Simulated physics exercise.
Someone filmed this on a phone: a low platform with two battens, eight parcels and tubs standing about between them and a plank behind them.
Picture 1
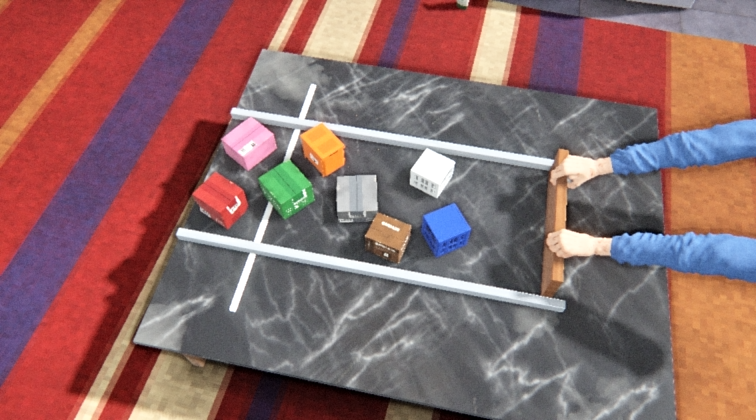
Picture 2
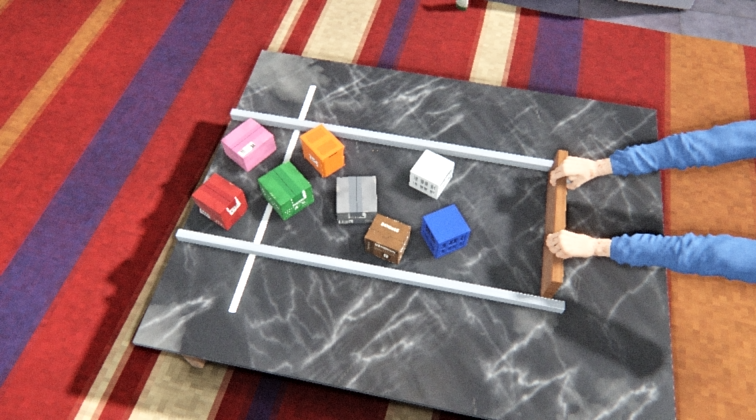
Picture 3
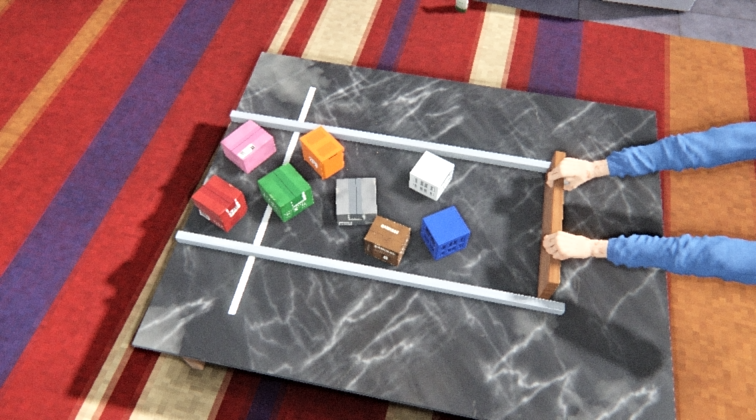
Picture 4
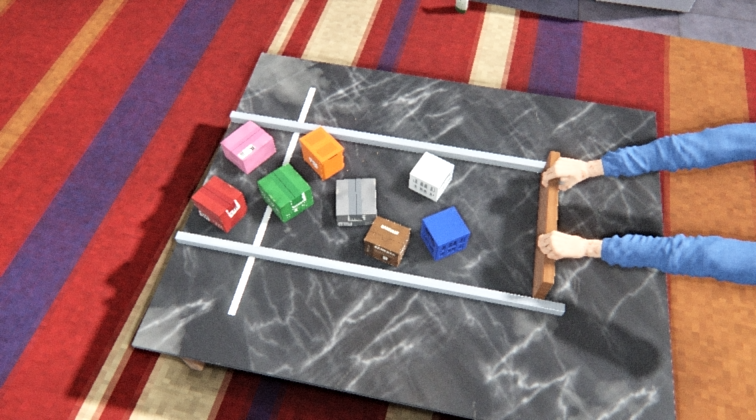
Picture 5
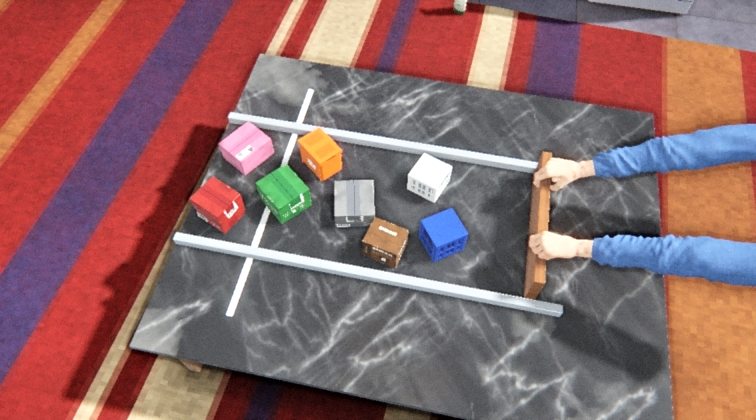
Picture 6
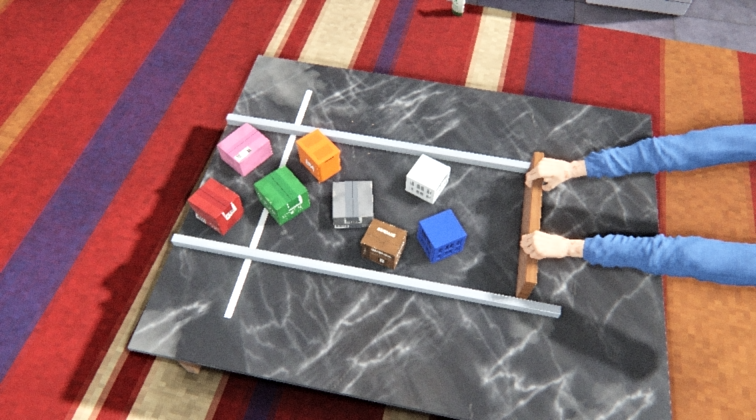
On a dark marbled platform, two hands slide a wooden plank slightly left behind eight coloured boxes.
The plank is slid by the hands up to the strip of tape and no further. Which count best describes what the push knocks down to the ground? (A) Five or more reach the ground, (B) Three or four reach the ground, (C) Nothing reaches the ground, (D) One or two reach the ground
D.
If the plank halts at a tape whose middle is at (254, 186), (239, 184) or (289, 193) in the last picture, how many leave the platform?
First 2, then 5, then 0.
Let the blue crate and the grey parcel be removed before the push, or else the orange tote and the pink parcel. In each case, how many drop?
You'd get 1 in the first case and 1 in the second one.
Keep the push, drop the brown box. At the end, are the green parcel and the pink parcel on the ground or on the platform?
Green parcel goes down, pink parcel goes down.
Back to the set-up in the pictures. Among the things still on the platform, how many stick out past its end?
I'd say 0 of them.
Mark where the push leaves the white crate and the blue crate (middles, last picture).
Final spots - white crate (267, 156), blue crate (251, 191).
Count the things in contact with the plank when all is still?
The count in contact is 3.
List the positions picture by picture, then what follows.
In the first frame, red parcel (221, 201); pink parcel (249, 144); green parcel (287, 190); plank (555, 222); tape (278, 184).
In the second frame, pink parcel (249, 145); brown box (388, 239).
In the third frame, green parcel (286, 192); white crate (431, 176).
In the fourth frame, red parcel (221, 204); plank (547, 223).
In the fifth frame, pink parcel (247, 148); grey parcel (355, 203).
In the sixth frame, red parcel (217, 207); pink parcel (245, 150); green parcel (282, 195); plank (531, 224); tape (274, 190).
Soon after, none off yet; red parcel at rest near (217, 207); pink parcel at rest near (245, 150); green parcel at rest near (282, 195).
After that, none off yet; red parcel at rest near (217, 207); pink parcel at rest near (245, 150); green parcel moving near (281, 195).
And then, none off yet; red parcel displaced a little near (210, 210); pink parcel displaced a little near (237, 144); green parcel displaced about its own width near (224, 181).
In the end, the number that fall off is one or two; gone, green parcel and pink parcel.
